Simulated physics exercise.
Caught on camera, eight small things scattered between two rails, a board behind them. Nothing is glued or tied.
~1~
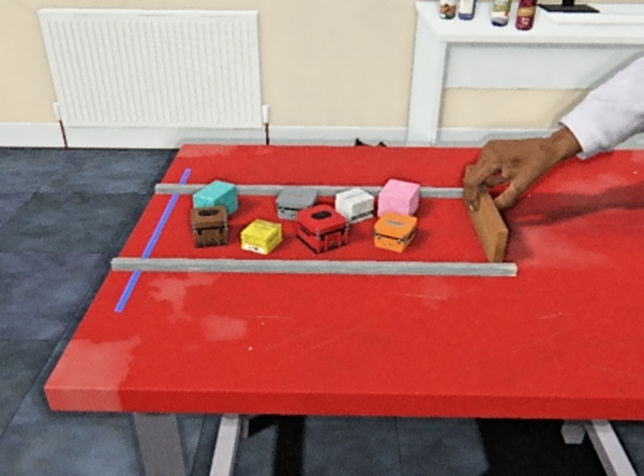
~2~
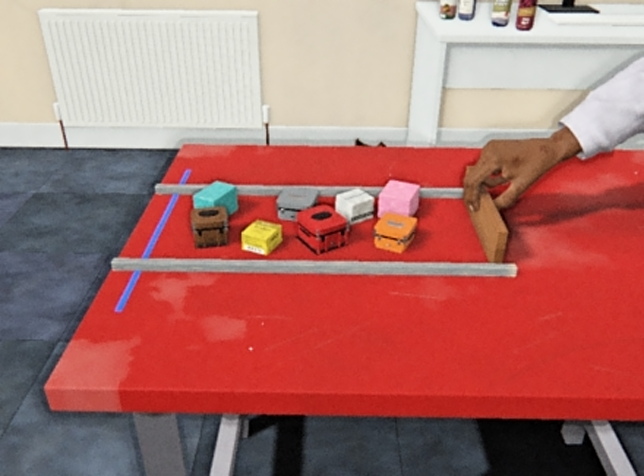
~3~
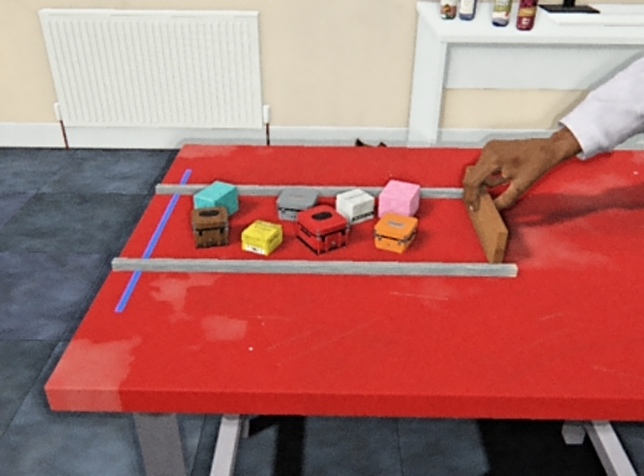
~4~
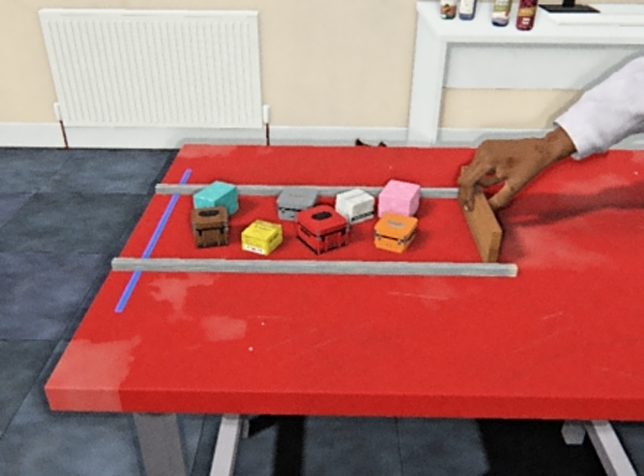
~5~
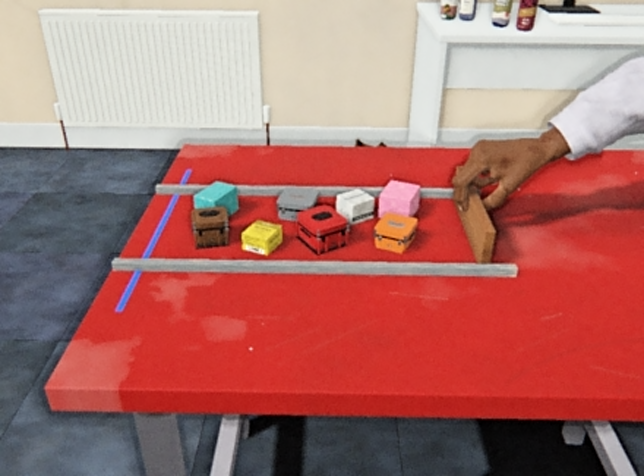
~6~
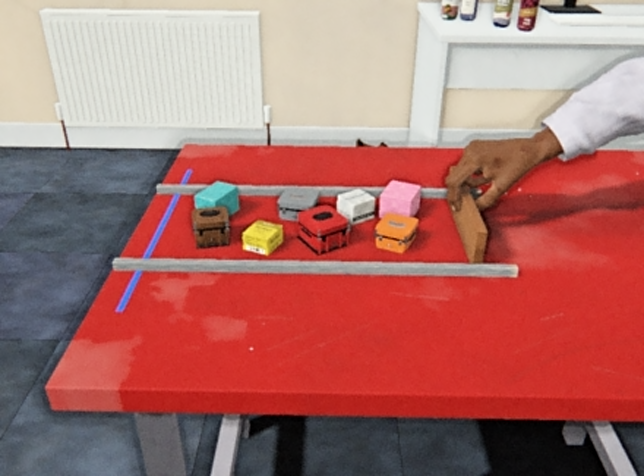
A hand slides a wooden board slightly left between two rails toward eight small colourful boxes.
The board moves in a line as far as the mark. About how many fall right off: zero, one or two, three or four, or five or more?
Here the number that fall off is five or more.
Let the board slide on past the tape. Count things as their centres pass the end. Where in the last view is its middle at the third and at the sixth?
First at (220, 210), next at (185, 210).
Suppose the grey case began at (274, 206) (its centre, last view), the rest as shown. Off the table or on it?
It drops off.
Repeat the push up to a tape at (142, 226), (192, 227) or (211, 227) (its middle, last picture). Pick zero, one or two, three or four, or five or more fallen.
For each place: At least five; three or four; 3 or 4.
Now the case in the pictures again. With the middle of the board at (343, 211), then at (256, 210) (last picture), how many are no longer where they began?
6 and 8.
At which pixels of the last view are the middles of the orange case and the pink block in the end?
First (137, 232), then (153, 200).
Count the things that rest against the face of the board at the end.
The number is 2.
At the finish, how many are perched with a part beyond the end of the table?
It comes to 2.
Early on, none off yet; turquoise block at rest near (217, 203); brown case at rest near (211, 227); yellow box at rest near (263, 237).
A while later, none off yet; turquoise block travelled about its own width near (185, 203); brown case travelled about its own width near (172, 226); yellow box travelled well along near (201, 238).
Further along, two off so far; turquoise block down on the floor; brown case in the air near (111, 416); yellow box leaning a little near (119, 236).
Finally, the number that fall off is five or more; lost, white box, red case, grey case, yellow box, brown case and turquoise block.
